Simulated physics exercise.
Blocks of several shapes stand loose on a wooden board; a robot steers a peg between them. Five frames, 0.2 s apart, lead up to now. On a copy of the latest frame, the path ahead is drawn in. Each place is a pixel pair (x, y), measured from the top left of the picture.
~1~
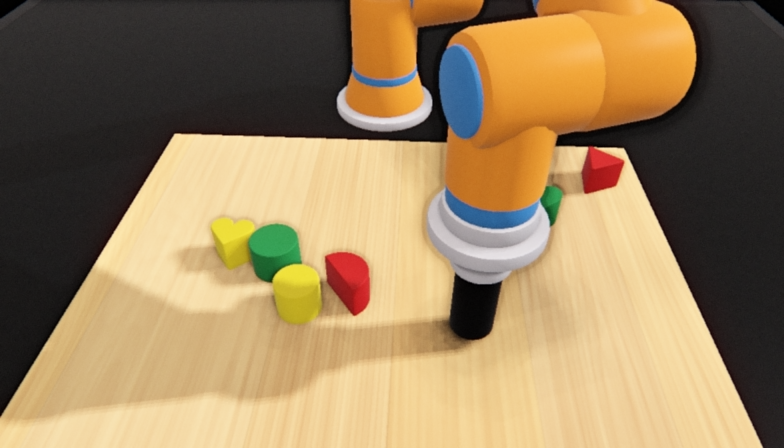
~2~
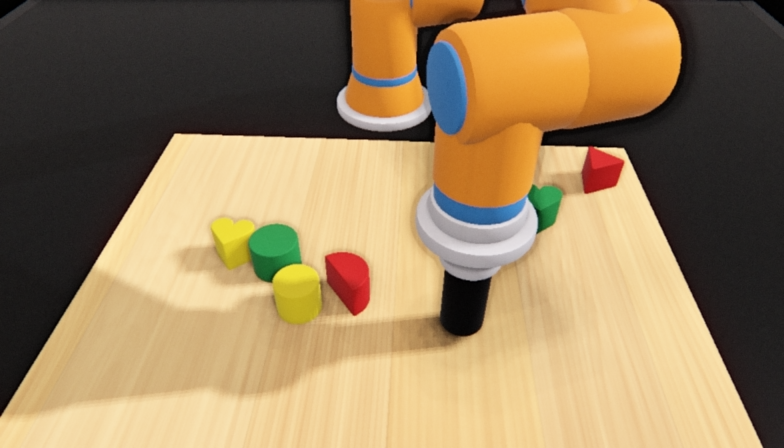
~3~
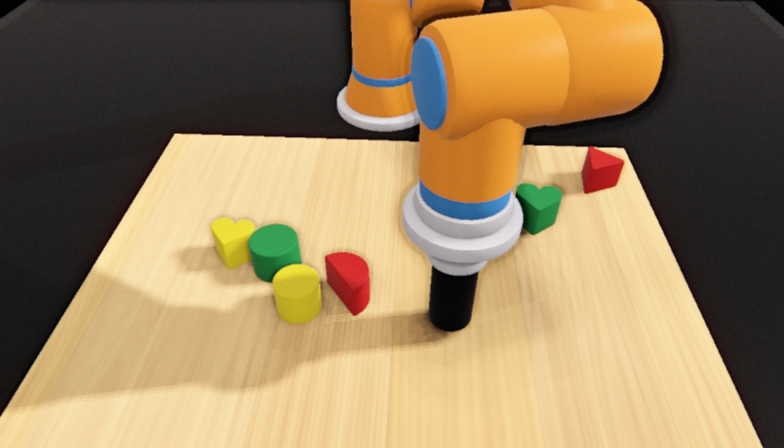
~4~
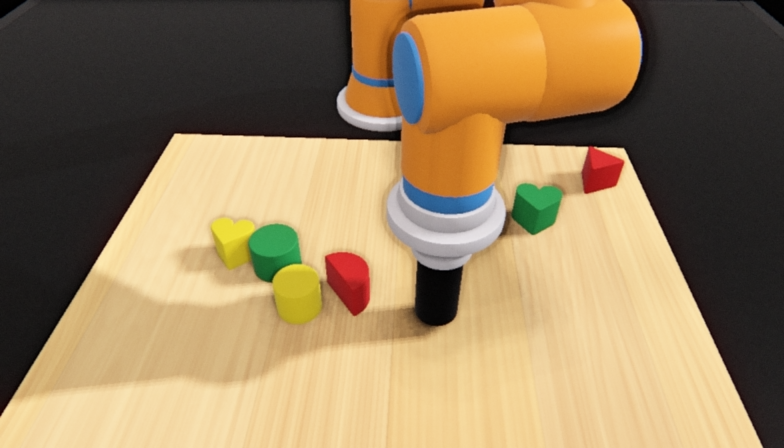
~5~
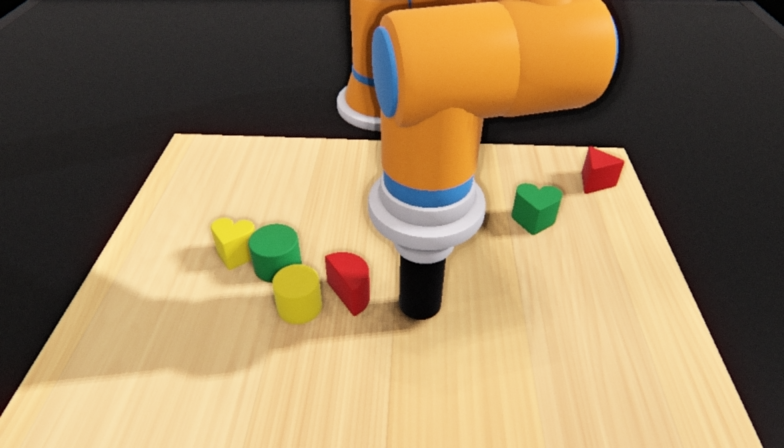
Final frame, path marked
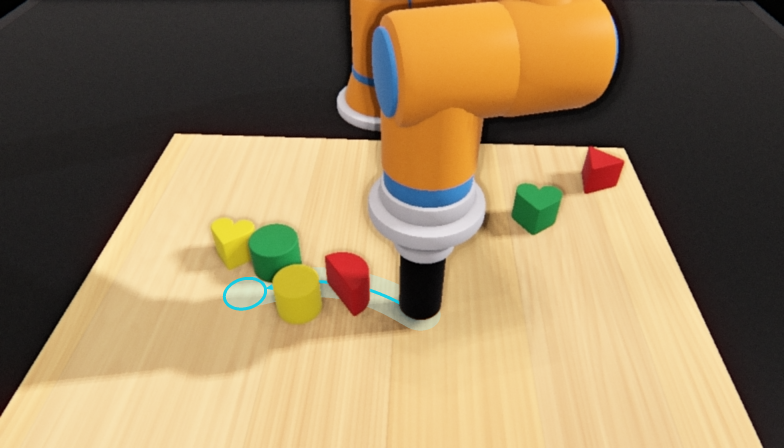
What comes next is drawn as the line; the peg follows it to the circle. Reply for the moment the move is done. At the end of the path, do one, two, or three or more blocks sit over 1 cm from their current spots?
My best guess is that three blocks or more move over 1 cm.
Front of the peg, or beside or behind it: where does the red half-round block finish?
The red half-round block is leading.
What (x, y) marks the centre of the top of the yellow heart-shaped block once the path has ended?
Roughly at (216, 218).
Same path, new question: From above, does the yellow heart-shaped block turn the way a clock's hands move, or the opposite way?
Against the clock.
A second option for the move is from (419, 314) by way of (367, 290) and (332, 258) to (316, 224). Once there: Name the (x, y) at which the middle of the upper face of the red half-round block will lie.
Put as a pixel place, it's (294, 250).
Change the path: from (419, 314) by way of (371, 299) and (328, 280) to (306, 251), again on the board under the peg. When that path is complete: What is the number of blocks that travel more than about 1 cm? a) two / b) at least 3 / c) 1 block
Letter b.
The line goes from (419, 314) through (366, 289) and (307, 282) to (245, 293).
The first path, step by step. One third of the way, peg (365, 279); red half-round block (322, 260).
Two thirds of the way, peg (305, 273); yellow heart-shaped block (218, 219), turned 35° anticlockwise; green round block (249, 233); yellow round block (262, 293); red half-round block (258, 263), turned 45° anticlockwise.
At the end, peg (243, 284); yellow heart-shaped block (216, 218), turned 35° anticlockwise; green round block (246, 233); yellow round block (248, 299); red half-round block (192, 274), turned 45° anticlockwise.
